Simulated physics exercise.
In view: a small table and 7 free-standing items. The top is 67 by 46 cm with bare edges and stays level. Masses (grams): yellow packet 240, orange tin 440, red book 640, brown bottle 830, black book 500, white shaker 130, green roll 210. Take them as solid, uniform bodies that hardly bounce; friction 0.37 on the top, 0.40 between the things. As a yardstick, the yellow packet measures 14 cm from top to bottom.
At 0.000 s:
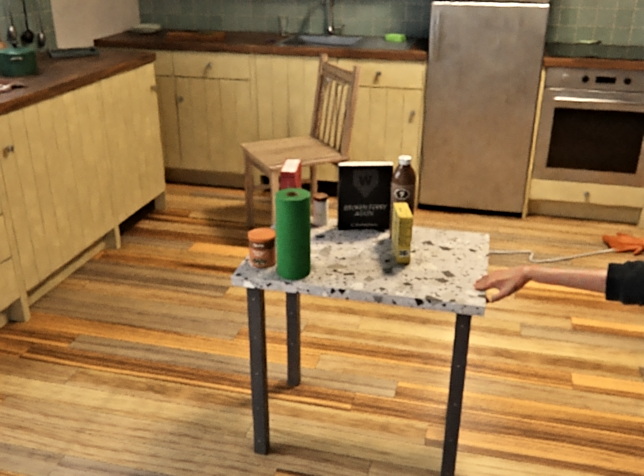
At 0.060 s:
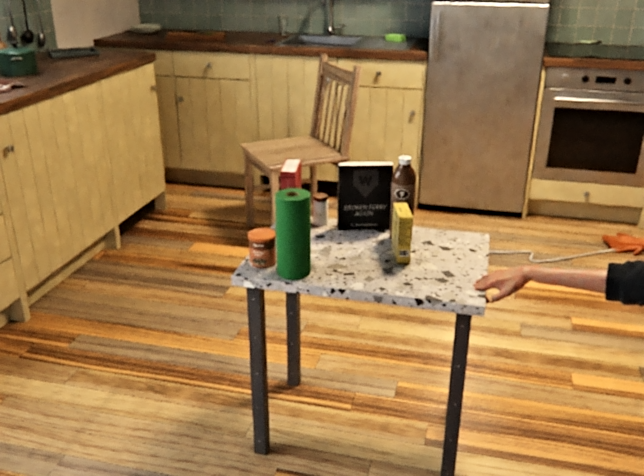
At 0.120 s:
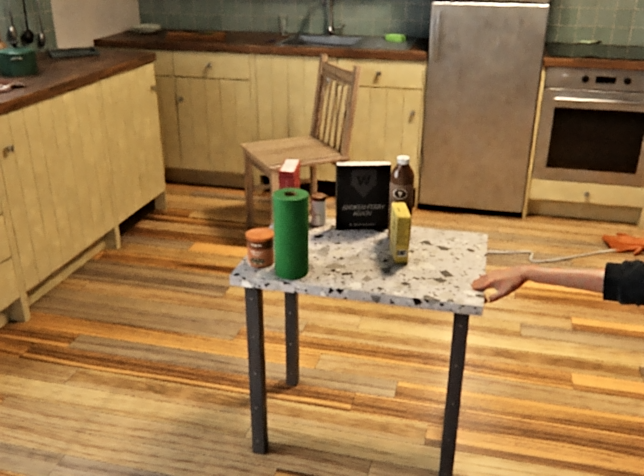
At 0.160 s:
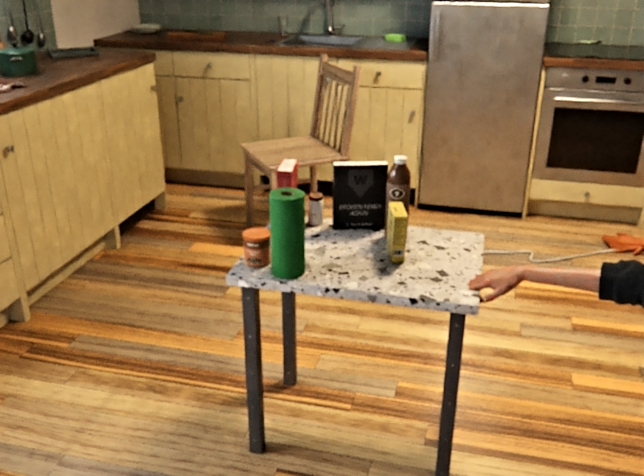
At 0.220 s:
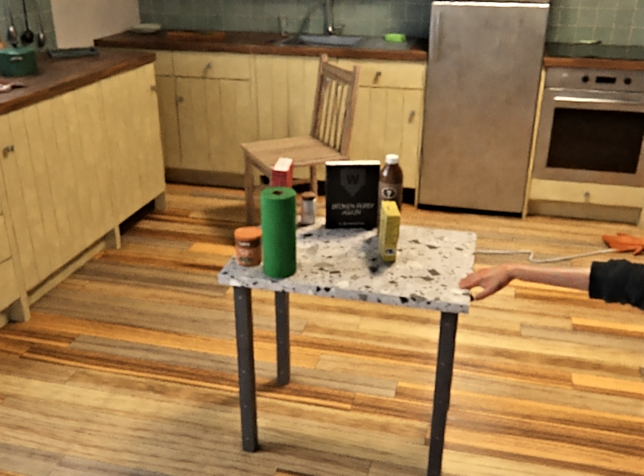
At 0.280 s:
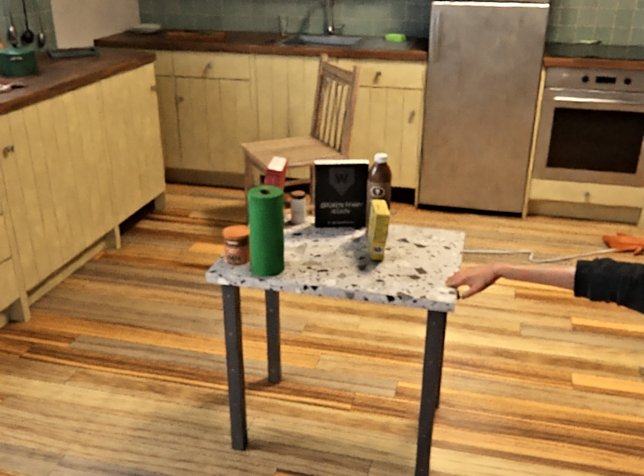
At the start, a speckled table holding a green roll, an orange tin, a black book, a brown bottle and other items stands in a kitchen, a hand at its right edge. The hand then slides the table slightly left, the items riding along, and the yellow packet leans a little by the end.
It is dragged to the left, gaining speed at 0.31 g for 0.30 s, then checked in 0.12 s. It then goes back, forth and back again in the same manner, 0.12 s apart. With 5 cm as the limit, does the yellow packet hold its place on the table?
The yellow packet leaves its spot.
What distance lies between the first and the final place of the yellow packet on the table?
Some 14 cm.
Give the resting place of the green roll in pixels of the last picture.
At about (299, 235).
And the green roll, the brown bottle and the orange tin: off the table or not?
The green roll ends on the table; the brown bottle ends on the table; the orange tin ends off the table.
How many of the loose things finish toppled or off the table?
6 of them.
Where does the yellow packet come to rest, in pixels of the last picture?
Near (355, 250).
After 0.68 s, table 18 cm from its start; orange tin now off the table; yellow packet on its side near (302, 243); brown bottle on its side.
After 1.08 s, black book now off the table; yellow packet on its side near (354, 249); brown bottle on its side.
After 1.48 s, table 17 cm from its start; yellow packet on its side near (298, 243); brown bottle on its side; white shaker on its side.
After 1.98 s, table 5 cm from its start; red book now off the table; yellow packet on its side near (316, 246); brown bottle on its side.
At rest (4.7 s), off the table, orange tin, red book and black book; tipped over on the table, yellow packet, brown bottle and white shaker; the last one in place, give or take 5 cm. In the last view, yellow packet near (355, 250).
